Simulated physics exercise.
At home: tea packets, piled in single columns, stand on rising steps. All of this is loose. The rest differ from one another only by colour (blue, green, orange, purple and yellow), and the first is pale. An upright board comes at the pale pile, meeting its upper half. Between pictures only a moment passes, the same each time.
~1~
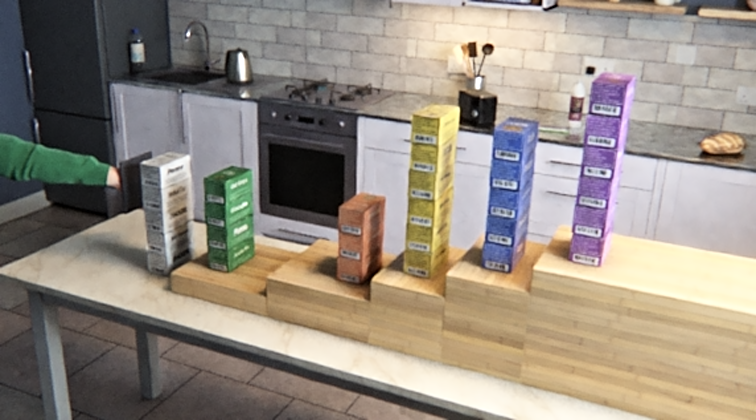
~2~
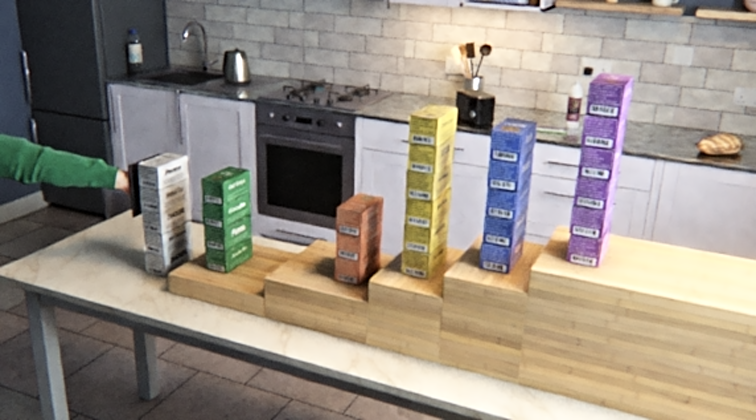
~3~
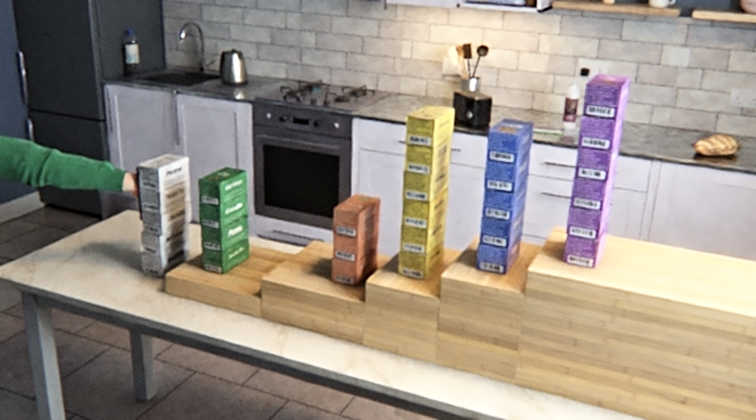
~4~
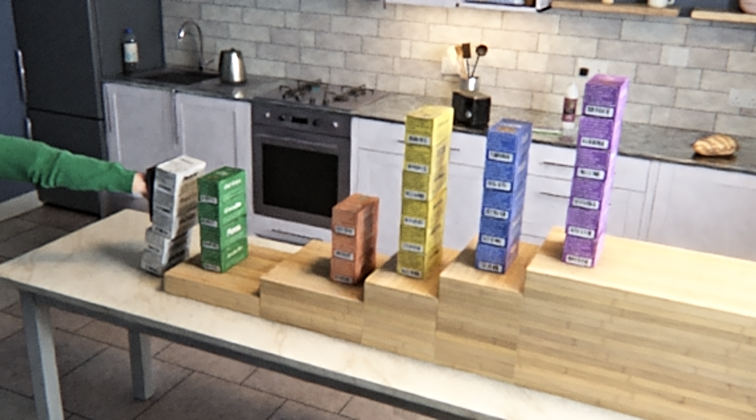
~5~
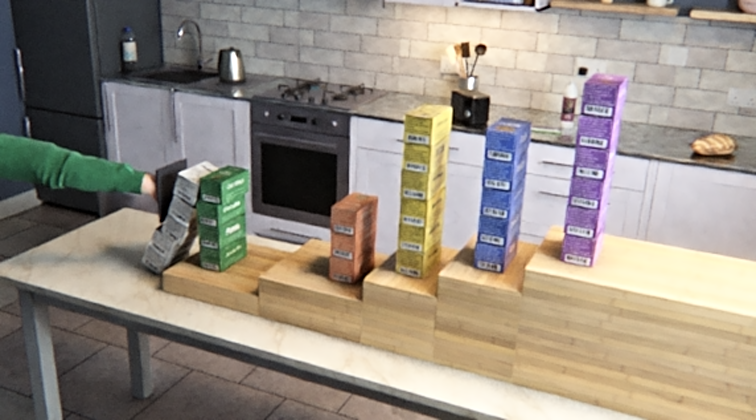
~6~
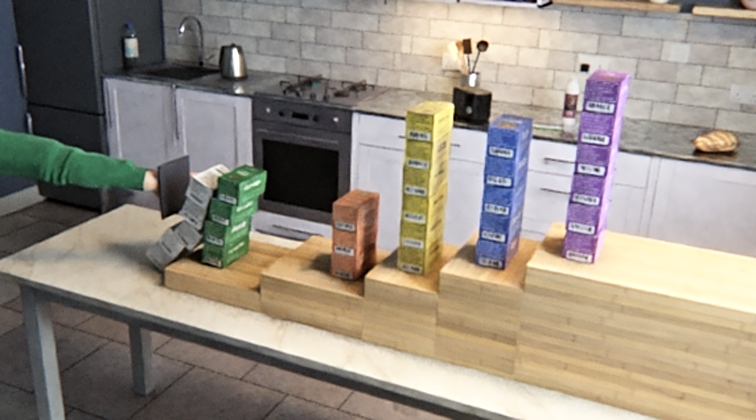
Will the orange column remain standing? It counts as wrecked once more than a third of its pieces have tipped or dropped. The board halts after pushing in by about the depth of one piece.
Yes.
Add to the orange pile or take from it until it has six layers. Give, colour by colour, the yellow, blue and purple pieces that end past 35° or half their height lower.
Per pile, yellow = 0, blue = 0, purple = 0.
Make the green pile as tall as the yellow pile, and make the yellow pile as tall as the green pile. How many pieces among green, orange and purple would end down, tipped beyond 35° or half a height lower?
It works out to green 6, then orange 0, then purple 0.
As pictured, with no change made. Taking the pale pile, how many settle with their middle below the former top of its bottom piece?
The pale count is 1.
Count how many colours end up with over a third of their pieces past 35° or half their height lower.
That makes 1 in total.
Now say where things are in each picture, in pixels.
In the first frame (places mark the middle of the side facing us), board (122, 182) not yet touching; top orange packet (351, 222); top blue packet (508, 146); the rest undisturbed.
In the second frame, board (130, 184) not yet touching; top orange packet (349, 223).
In the third frame, board (138, 187) pushing; top orange packet (346, 223).
In the fourth frame, board (148, 189) pushing, top of the pale pile leaning a little; top orange packet (344, 223); the rest undisturbed.
In the fifth frame, board (158, 190) pushing, top of the pale pile leaning clearly; top orange packet (343, 222); top green packet (237, 187) shifted a little; one has shifted.
In the sixth frame, board (160, 186) stopped, top of the pale pile leaning clearly; top orange packet (345, 218); top green packet (253, 188) leaning a little; 4 disturbed, none down.
Soon after the last picture, 5 of the pale pile down; none of the 3 orange packets down (0 of 24 in all colours); top orange packet unmoved; top green packet leaning clearly.
A little later, 5 of the pale pile down; none of the 3 orange packets down (4 of 24 in all colours); top orange packet unmoved; top green packet leaning steeply, some two heights lower.
At rest, 5 of the pale pile down; none of the 3 orange packets down (4 of 24 in all colours); top orange packet unmoved; top green packet upside down. As the last picture would show them, middles, top orange packet near (357, 210), top green packet near (329, 251).
